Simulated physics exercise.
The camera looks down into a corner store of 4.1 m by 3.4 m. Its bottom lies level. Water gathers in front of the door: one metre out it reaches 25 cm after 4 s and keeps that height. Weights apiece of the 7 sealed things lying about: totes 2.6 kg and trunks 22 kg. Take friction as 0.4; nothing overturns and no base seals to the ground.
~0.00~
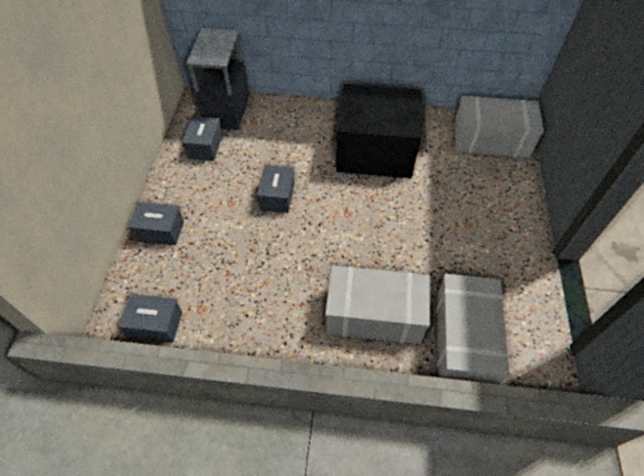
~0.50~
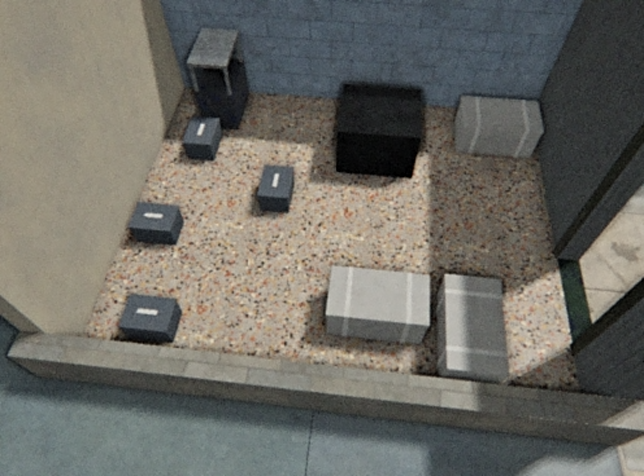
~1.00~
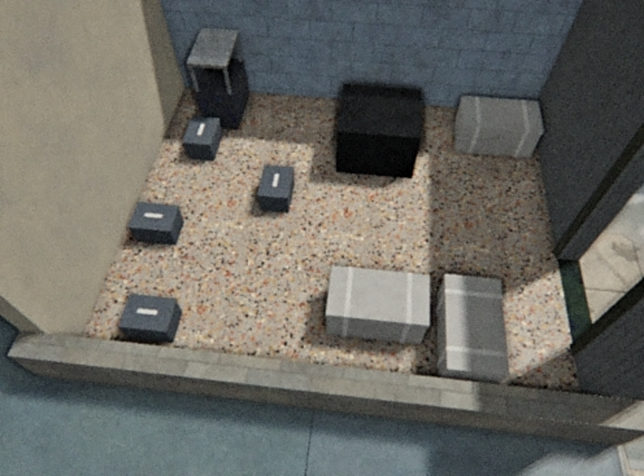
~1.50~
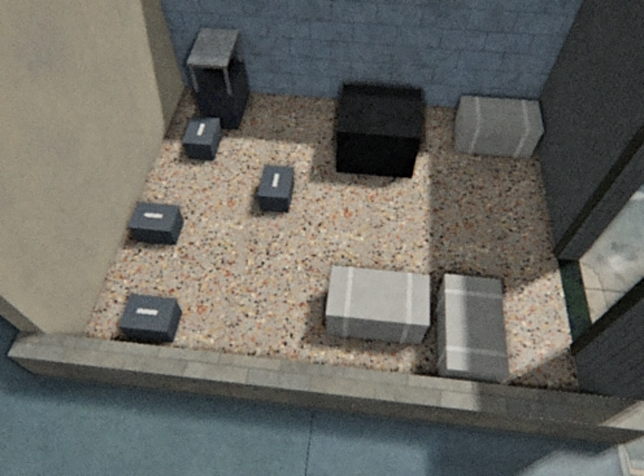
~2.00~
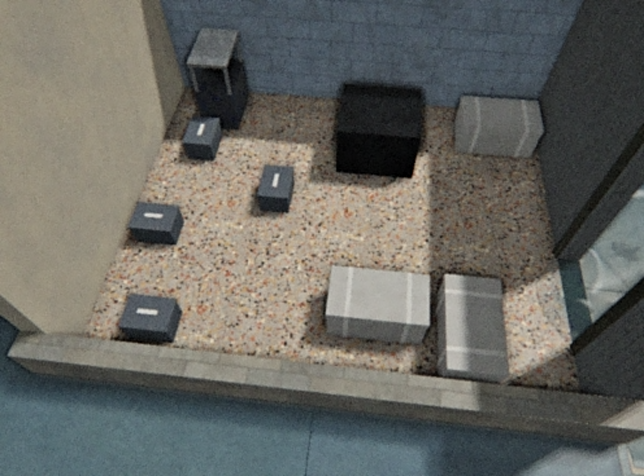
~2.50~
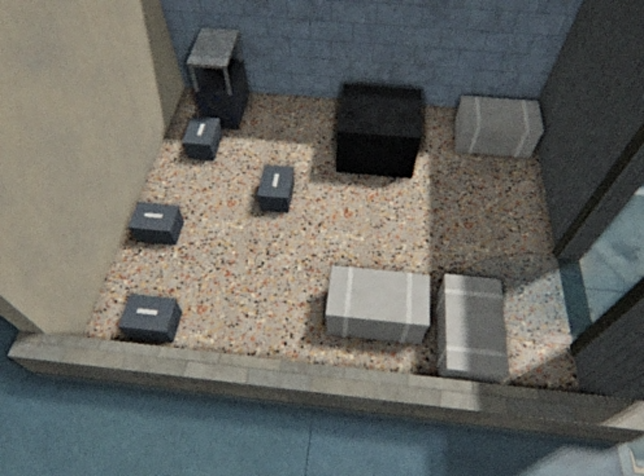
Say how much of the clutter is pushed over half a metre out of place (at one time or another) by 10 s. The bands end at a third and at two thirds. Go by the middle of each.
It is two thirds or more.
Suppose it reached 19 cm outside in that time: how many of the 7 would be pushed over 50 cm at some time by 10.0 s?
Then 6.
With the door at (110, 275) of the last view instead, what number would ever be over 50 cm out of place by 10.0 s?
In that case 5 of them.
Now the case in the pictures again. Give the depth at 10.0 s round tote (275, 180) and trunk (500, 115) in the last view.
Roughly 14 and 5 cm.
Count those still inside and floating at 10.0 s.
6 of them.
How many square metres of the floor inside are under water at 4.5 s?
Roughly 6.5 m2.
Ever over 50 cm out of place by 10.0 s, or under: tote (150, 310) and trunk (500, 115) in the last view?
In turn: Past it, short of it.
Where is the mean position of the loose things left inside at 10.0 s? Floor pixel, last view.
At about (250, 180).
After 3.5 s 0 of 7 are over 50 cm from their spots; 0 afloat.
After 4.5 s 0 of 7 are over 50 cm from their spots; 1 afloat.
After 7.0 s 4 of 7 are over 50 cm from their spots; 4 afloat.
After 10.0 s 5 of 7 are over 50 cm from their spots, and 5 have been at some point; 6 afloat.
